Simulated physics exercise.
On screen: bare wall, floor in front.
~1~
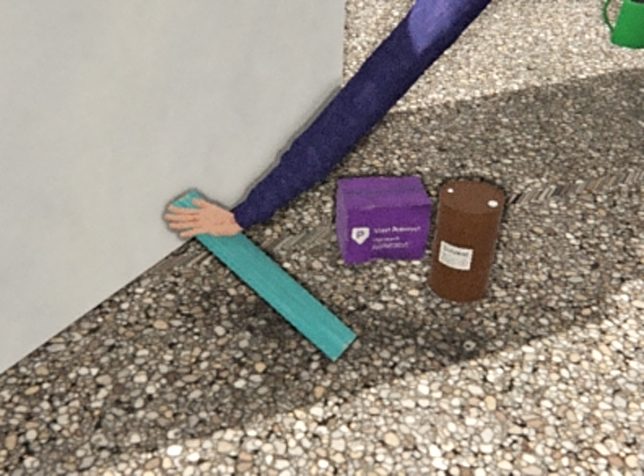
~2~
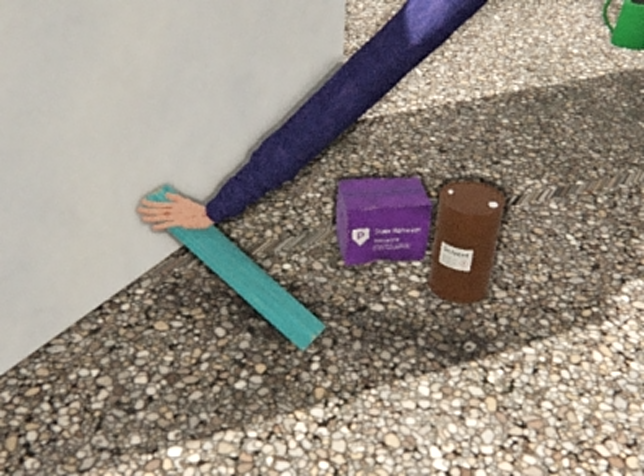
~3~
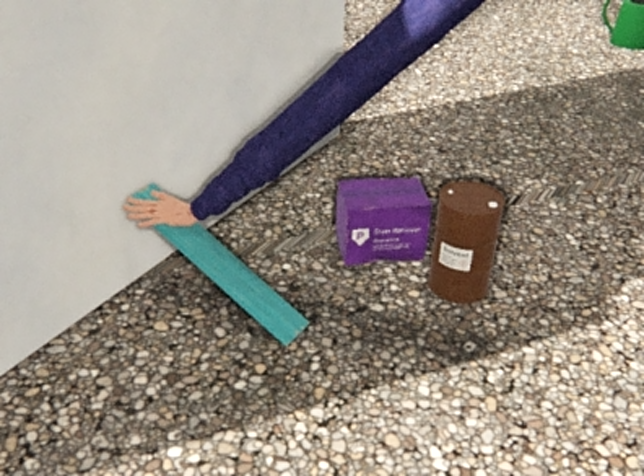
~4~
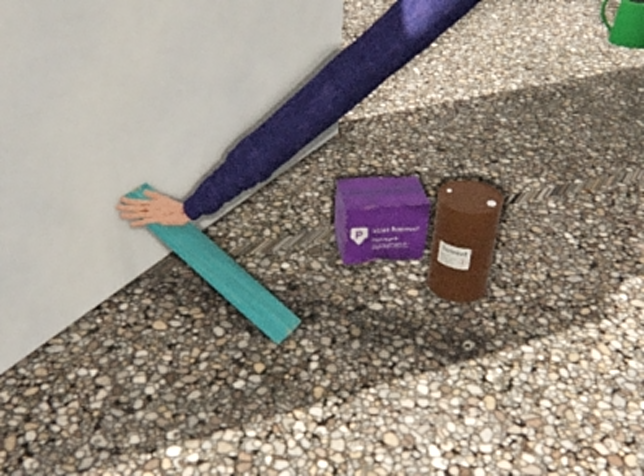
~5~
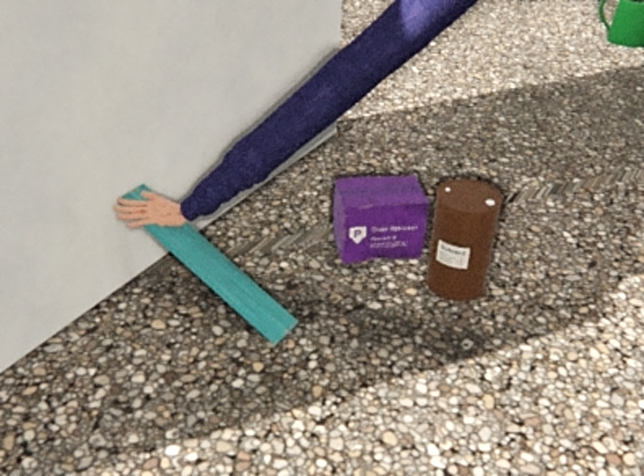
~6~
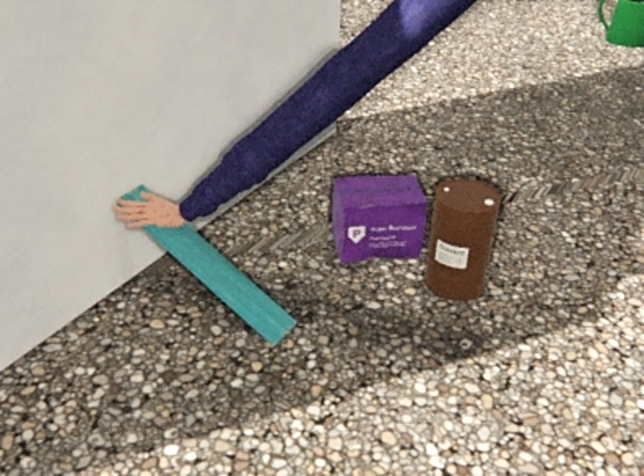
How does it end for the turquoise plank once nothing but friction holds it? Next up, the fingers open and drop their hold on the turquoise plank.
It will not hang on.
Then, 0.30 s after the last picture, turquoise plank sunk by 8° near (211, 275).
Then, 0.40 s after the last picture, turquoise plank sunk by 21° near (216, 295).
Then, 0.60 s after the last picture, turquoise plank sunk by 27° near (218, 304).
At rest, moved from the start, turquoise plank; the other 2 in place. Seen from the same camera at the end, turquoise plank near (218, 304). The plank gives way.
